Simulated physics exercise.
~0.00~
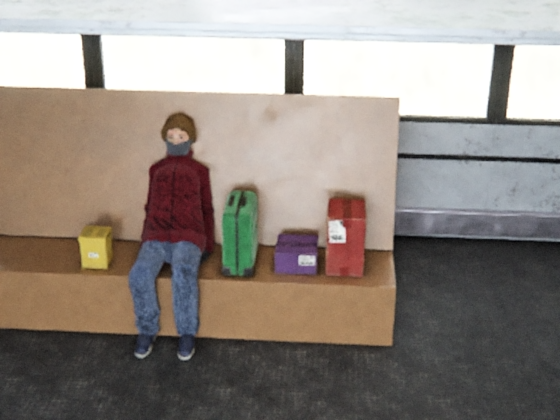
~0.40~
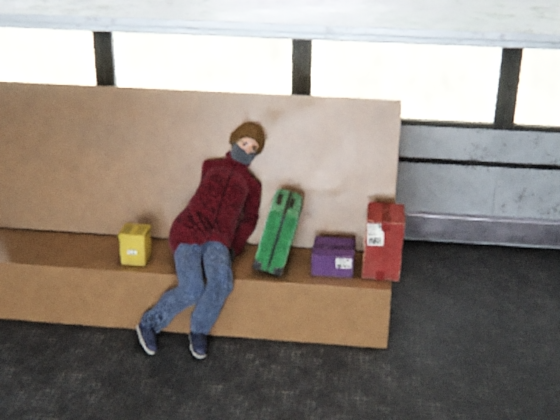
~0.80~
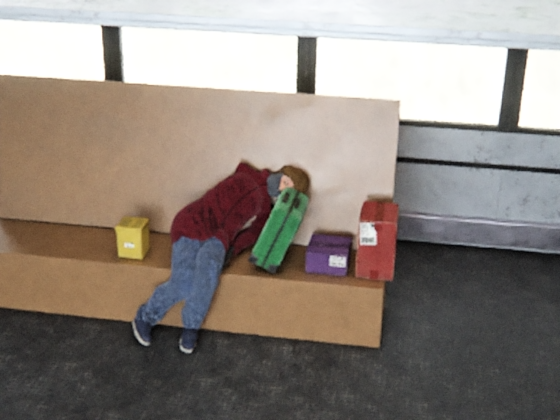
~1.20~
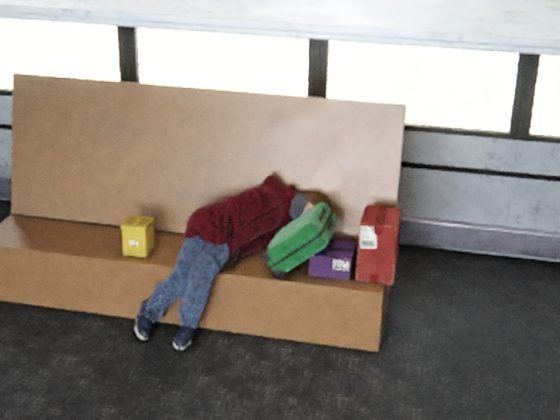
Slumping sleeper in maroon sweater toppling right onto a leaning green case as luggage slides along the bench, all staying on.
